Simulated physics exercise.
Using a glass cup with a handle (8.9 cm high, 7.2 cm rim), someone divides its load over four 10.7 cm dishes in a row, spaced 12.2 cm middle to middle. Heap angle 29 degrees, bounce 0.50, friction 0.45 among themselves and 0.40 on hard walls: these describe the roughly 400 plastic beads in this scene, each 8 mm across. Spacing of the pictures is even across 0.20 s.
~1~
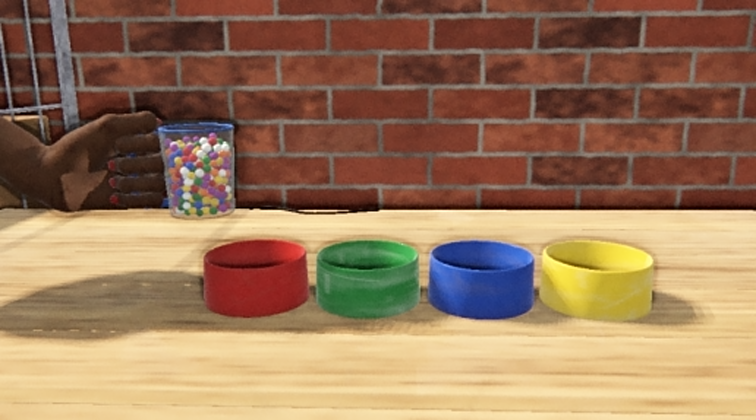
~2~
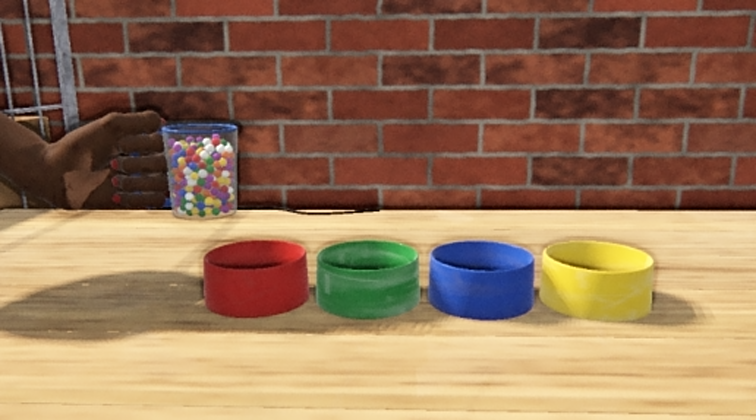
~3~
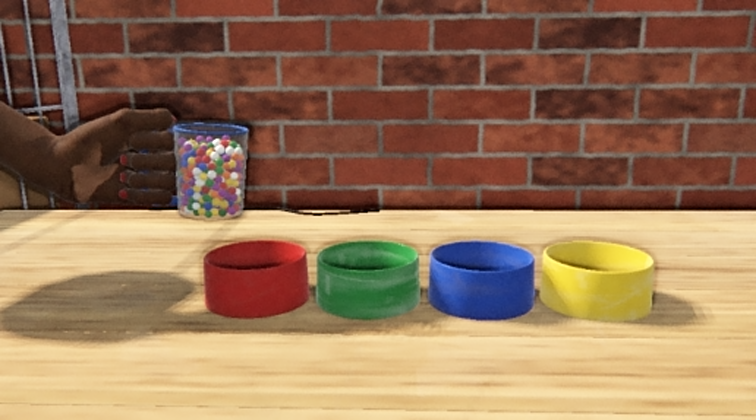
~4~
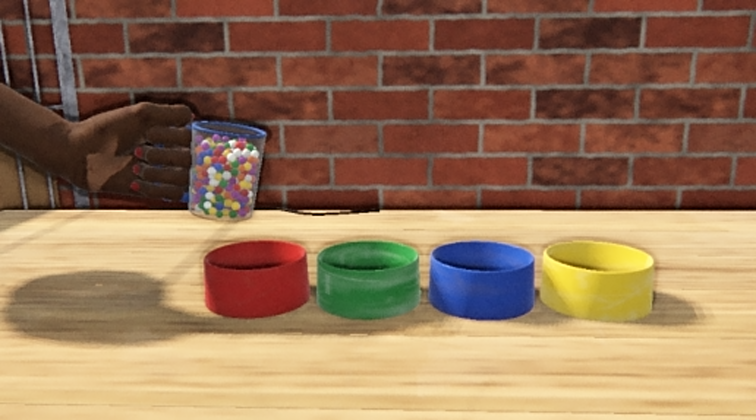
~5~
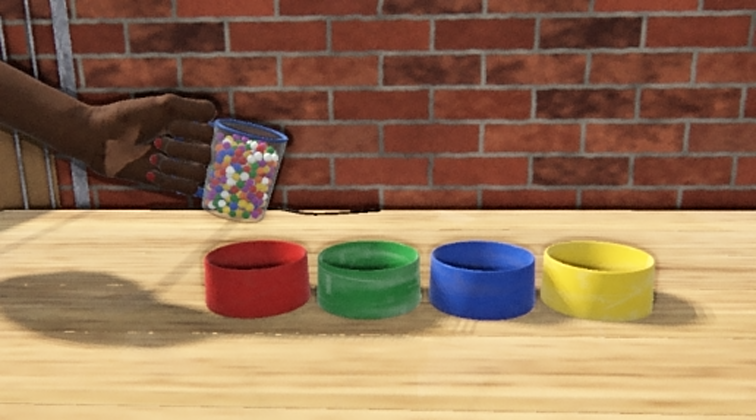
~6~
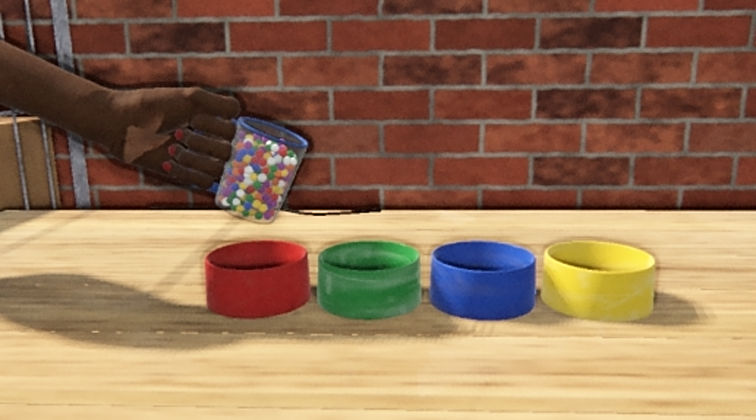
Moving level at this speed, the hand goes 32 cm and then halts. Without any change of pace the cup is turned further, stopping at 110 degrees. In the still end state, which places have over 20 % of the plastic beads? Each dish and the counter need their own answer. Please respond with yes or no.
Red dish no, blue dish no, green dish no, yellow dish yes, counter no.
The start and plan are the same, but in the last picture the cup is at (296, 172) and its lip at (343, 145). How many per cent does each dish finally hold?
Red 0, blue 0, green 0, yellow 90.
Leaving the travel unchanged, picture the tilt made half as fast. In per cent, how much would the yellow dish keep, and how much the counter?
Yellow 90; counter 10.
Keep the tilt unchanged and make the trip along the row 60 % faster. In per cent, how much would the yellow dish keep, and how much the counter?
Yellow: 90; counter: 10.
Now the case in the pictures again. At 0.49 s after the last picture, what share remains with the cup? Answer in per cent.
Close to 95 % of the load.
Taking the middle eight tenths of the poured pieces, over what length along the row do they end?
I'd put it near 7 cm.
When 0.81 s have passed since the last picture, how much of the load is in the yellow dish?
About 80 per cent by then.
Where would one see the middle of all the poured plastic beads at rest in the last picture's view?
Resting centre estimate: Around (593, 283).
Then, 0.30 s after the last picture, tilt 69 degrees; cup holds 100 %.
Then, 0.49 s after the last picture, tilt 99 degrees; cup holds 95 %, blue 5 %.
Then, 0.81 s after the last picture, tilt 110 degrees; cup holds 10 %, blue 5 %, yellow 80 %.
In the end, red 0 %, blue 5 %, green 0 %, yellow 90 %, counter 5 %.
